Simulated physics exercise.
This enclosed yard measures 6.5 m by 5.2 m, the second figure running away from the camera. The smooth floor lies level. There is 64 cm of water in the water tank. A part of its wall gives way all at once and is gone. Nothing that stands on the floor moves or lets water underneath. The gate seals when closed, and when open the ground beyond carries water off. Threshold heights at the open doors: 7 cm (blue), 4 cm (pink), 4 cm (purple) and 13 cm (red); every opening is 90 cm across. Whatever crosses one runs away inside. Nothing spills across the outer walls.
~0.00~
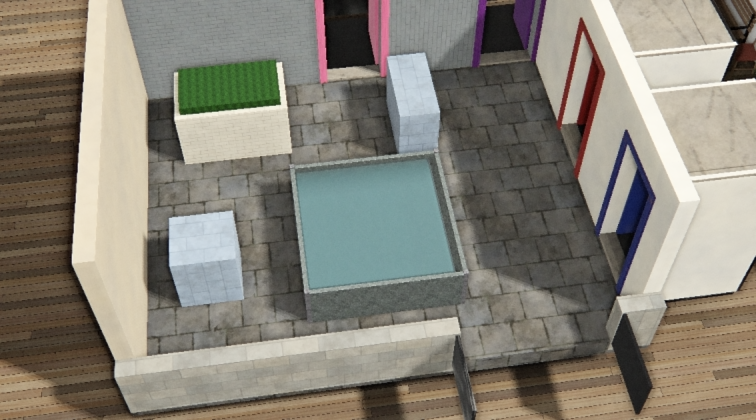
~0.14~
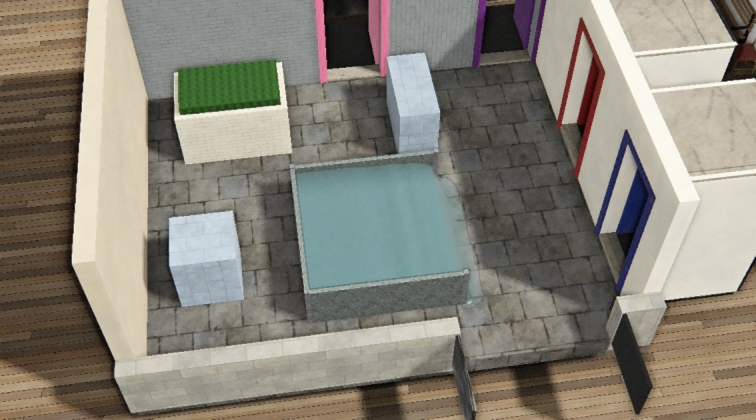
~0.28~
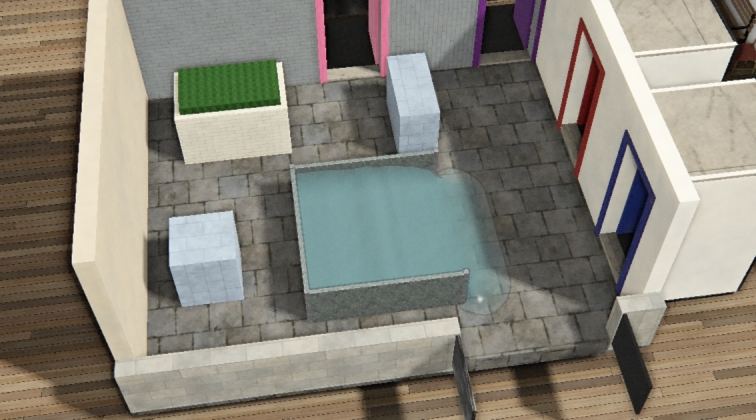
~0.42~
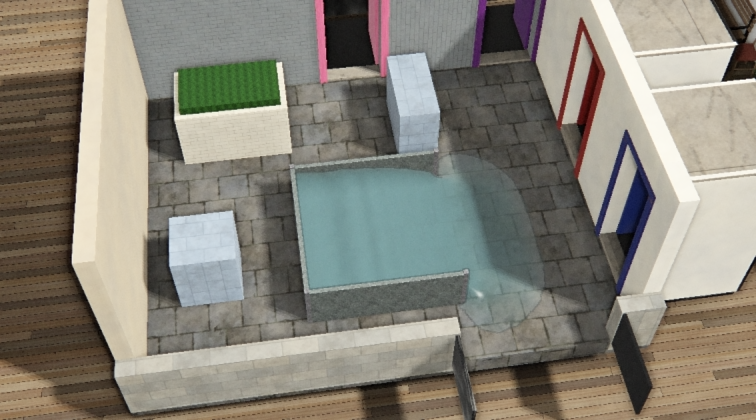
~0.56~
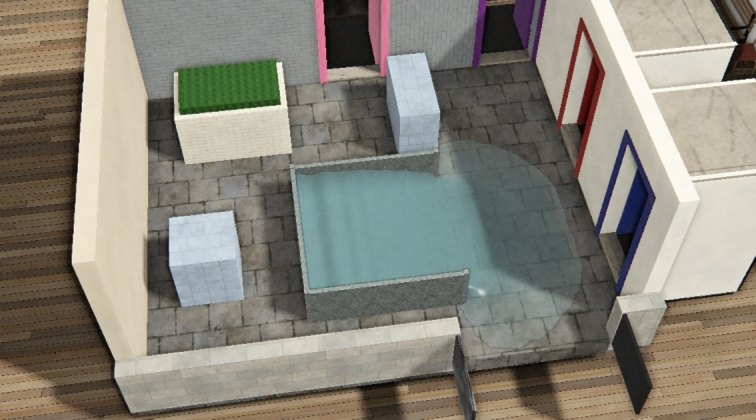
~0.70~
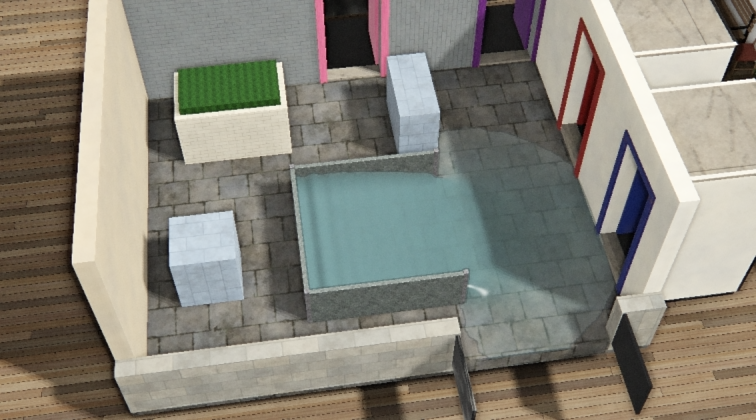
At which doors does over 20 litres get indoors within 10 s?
Door by door: At the blue door it exceeds the limit; at the pink door it stays under the limit; at the purple door it goes over the limit; at the red door it exceeds the limit.
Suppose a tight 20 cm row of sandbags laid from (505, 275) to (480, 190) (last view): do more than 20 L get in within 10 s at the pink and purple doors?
Against that limit: Pink under, purple past it.
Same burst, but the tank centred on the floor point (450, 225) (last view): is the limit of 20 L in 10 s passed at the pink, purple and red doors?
Then: Pink below, purple above, red above.
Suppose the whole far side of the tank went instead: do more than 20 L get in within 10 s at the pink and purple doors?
Against that limit: Pink over, purple past it.
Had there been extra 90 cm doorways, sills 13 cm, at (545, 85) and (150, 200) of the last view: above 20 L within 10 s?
In turn: Under, under.
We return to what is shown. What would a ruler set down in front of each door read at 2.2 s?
Depths in cm: Blue 31, pink 0, purple 10, red 25.
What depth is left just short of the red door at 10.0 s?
Some 7.0 cm.
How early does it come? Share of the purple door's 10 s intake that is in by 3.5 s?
About 40 per cent.
After 1.4 s water covers 30 % of the floor and is deepest (40 cm) near (592, 219); blue door 19 cm at the sill, 87 L in, pink door not reached, purple door not reached, red door 25 cm at the sill, 11 L in.
After 2.2 s water covers 35 % of the floor and is deepest (36 cm) near (630, 323); blue door 31 cm at the sill, 244 L in, pink door not reached, purple door 10 cm at the sill, 5 L in, red door 25 cm at the sill, 55 L in.
After 3.5 s water covers 40 % of the floor and is deepest (24 cm) near (630, 323); blue door 20 cm at the sill, 412 L in, pink door not reached, purple door 21 cm at the sill, 173 L in, red door 16 cm at the sill, 99 L in.
After 6.0 s water covers 55 % of the floor and is deepest (12 cm) near (538, 68); blue door 9 cm at the sill, 482 L in, pink door 6 cm at the sill, 1 L in, purple door 12 cm at the sill, 343 L in, red door 8 cm at the sill, 104 L in.
After 10.0 s water covers 75 % of the floor and is deepest (8 cm) near (494, 65); blue door 4 cm at the sill, 486 L in, pink door 4 cm at the sill, 5 L in, purple door 7 cm at the sill, 415 L in, red door 7 cm at the sill, 104 L in.
